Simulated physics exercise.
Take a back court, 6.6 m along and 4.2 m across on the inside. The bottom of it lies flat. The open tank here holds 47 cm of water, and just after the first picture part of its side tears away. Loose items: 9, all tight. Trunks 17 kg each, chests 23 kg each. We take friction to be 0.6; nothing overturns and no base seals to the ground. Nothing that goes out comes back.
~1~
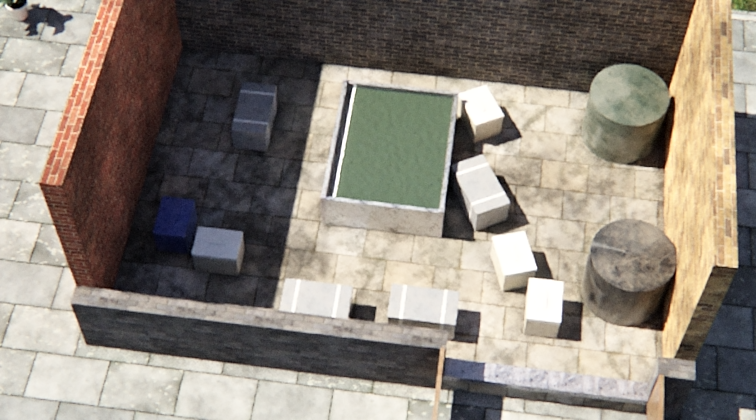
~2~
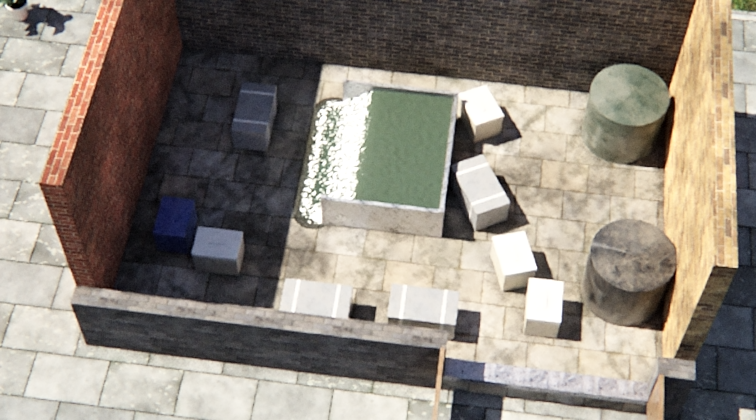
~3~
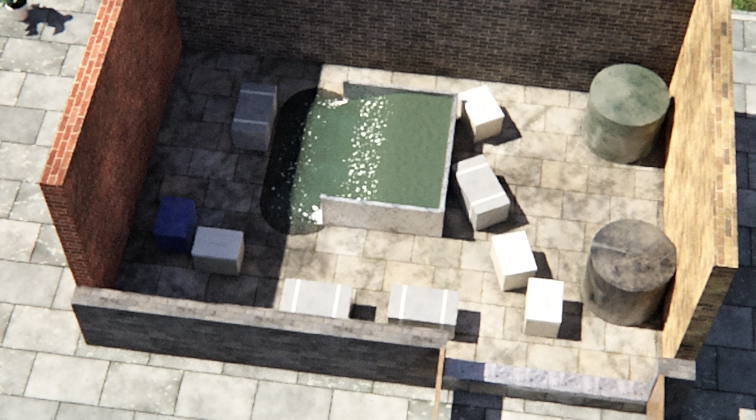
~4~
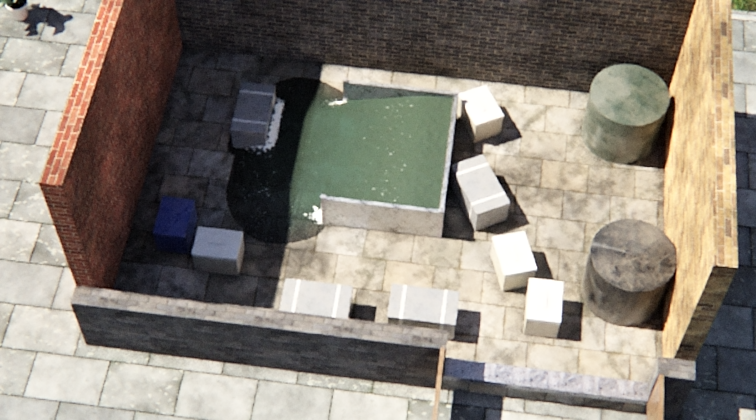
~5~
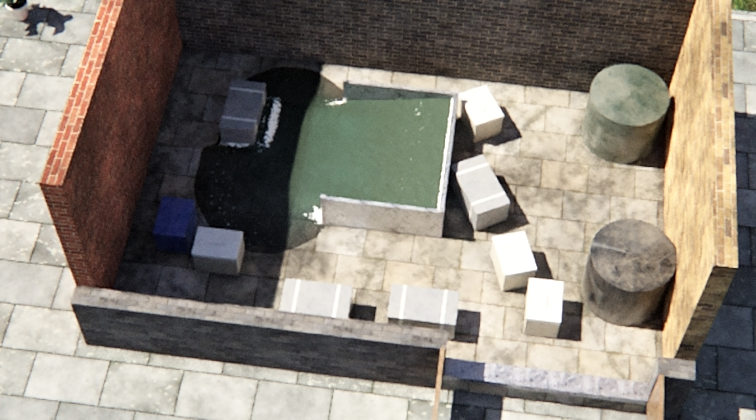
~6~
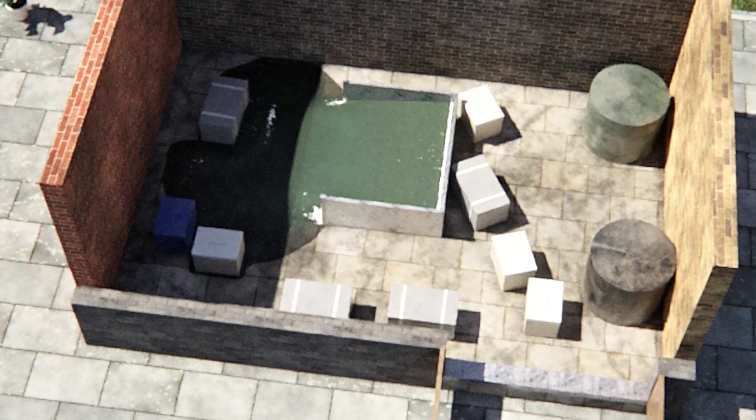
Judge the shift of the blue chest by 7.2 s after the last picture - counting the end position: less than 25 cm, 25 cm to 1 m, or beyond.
It will cover a great distance.
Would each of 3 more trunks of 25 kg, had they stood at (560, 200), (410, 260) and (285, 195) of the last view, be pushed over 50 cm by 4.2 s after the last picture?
The first one ends up inside that, the second inside that, the third beyond that.
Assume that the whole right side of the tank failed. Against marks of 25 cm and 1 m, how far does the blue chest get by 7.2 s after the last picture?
So, for the blue chest: It holds steady.
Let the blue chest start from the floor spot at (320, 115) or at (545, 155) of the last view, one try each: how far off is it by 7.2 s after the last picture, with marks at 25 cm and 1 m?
One try each gives this: It goes a little way, then it remains roughly in place.
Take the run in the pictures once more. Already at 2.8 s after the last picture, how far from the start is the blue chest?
Displacement by then near 120 cm.
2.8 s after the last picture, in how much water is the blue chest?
I'd put it at about 11 cm.
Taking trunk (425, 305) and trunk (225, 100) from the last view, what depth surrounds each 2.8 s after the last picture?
Depth approx. 0 cm / 13 cm.
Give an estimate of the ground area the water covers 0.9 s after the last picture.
Some 11.0 m2.
Then, 0.9 s after the last picture the blue chest is near (163, 217), 0.1 m from its start, aground; 0 of 9 are out; 1 afloat.
Then, 2.8 s after the last picture the blue chest is near (208, 292), 1.2 m from its start, aground; 0 of 9 are out; 1 afloat.
Then, 4.8 s after the last picture the blue chest is near (331, 309), 2.3 m from its start, aground; 0 of 9 are out; 1 afloat.
Then, 7.2 s after the last picture the blue chest is near (361, 310), 2.6 m from its start, aground; 0 of 9 are out; 1 afloat.
